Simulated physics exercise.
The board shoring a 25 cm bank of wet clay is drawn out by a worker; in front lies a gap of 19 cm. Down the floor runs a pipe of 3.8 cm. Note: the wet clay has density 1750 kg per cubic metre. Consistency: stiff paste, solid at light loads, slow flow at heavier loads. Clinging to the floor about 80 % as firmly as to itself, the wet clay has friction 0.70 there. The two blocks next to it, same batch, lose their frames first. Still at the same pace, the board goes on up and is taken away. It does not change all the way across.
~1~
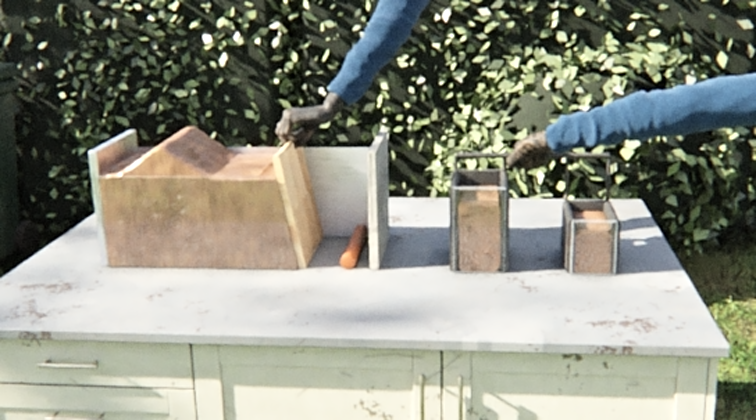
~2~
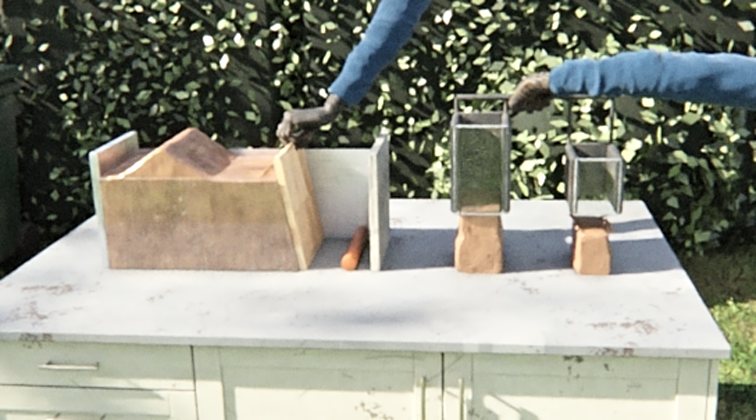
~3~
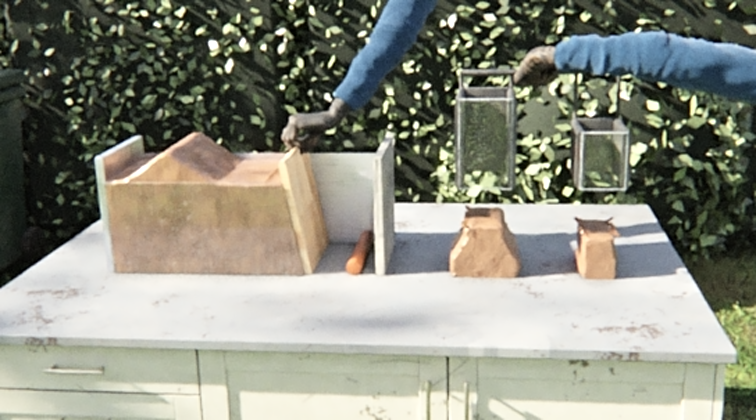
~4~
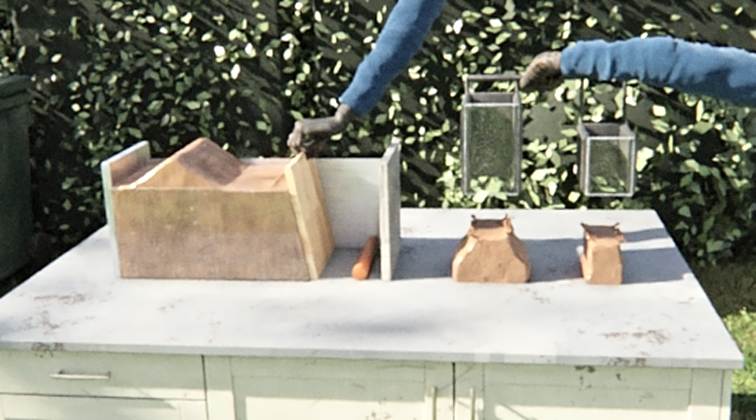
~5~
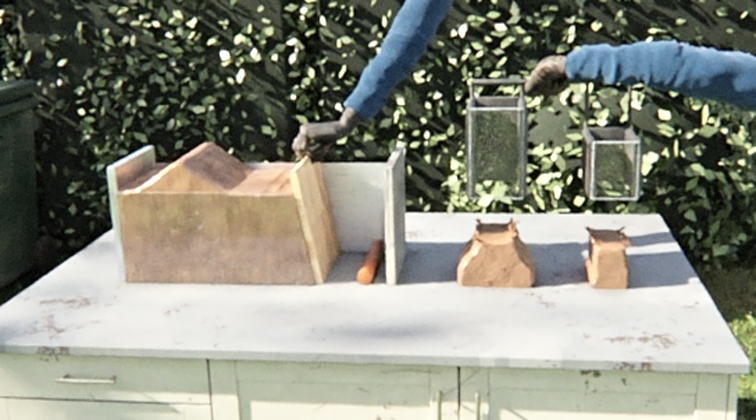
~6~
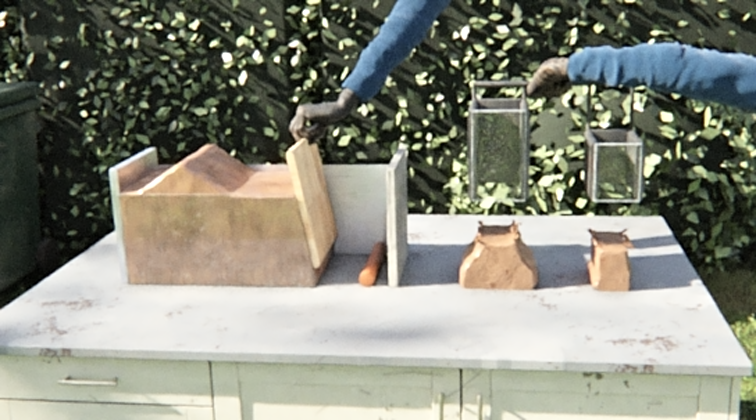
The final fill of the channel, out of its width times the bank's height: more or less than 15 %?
Lab note: Expected value exceeding 15 %.
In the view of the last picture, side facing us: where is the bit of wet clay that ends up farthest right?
You'll find it close to (358, 279).
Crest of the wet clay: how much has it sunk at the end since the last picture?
I'd put it at close to 4.5 cm.
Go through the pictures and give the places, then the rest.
The first picture shows top of the board at (276, 177), not yet moved; highest point of the wet clay at (154, 150); test blocks 19 cm, 11 cm high (left to right).
The second picture shows top of the board at (277, 178), not yet moved; highest point of the wet clay at (155, 151); test blocks 18 cm, 11 cm high (left to right).
The third picture shows top of the board at (282, 182), not yet moved; highest point of the wet clay at (160, 156); test blocks 14 cm, 11 cm high (left to right).
The fourth picture shows top of the board at (288, 188), not yet moved; highest point of the wet clay at (166, 161); test blocks 13 cm, 11 cm high (left to right).
The fifth picture shows top of the board at (293, 192), not yet moved; highest point of the wet clay at (172, 166); test blocks 13 cm, 11 cm high (left to right).
The sixth picture shows top of the board at (290, 172), moved 5.9 cm; highest point of the wet clay at (174, 167); test blocks 13 cm, 11 cm high (left to right).
Another 0.21 s on from the sixth picture, the face still stands, with nothing on top of the pipe; the channel is 0 % full.
Another 0.46 s on from the sixth picture, the fallen stuff reaches 13 % of the way across, with nothing on top of the pipe; the channel is 4 % full.
Another 0.70 s on from the sixth picture, the fallen stuff reaches 55 % of the way across, with nothing on top of the pipe; the channel is 23 % full.
Another 0.95 s on from the sixth picture, the fallen stuff reaches 57 % of the way across, with nothing on top of the pipe; the channel is 28 % full.
Another 1.06 s on from the sixth picture, at the end, the fallen stuff reaches 57 % of the way across, with nothing on top of the pipe; the channel is 28 % full.
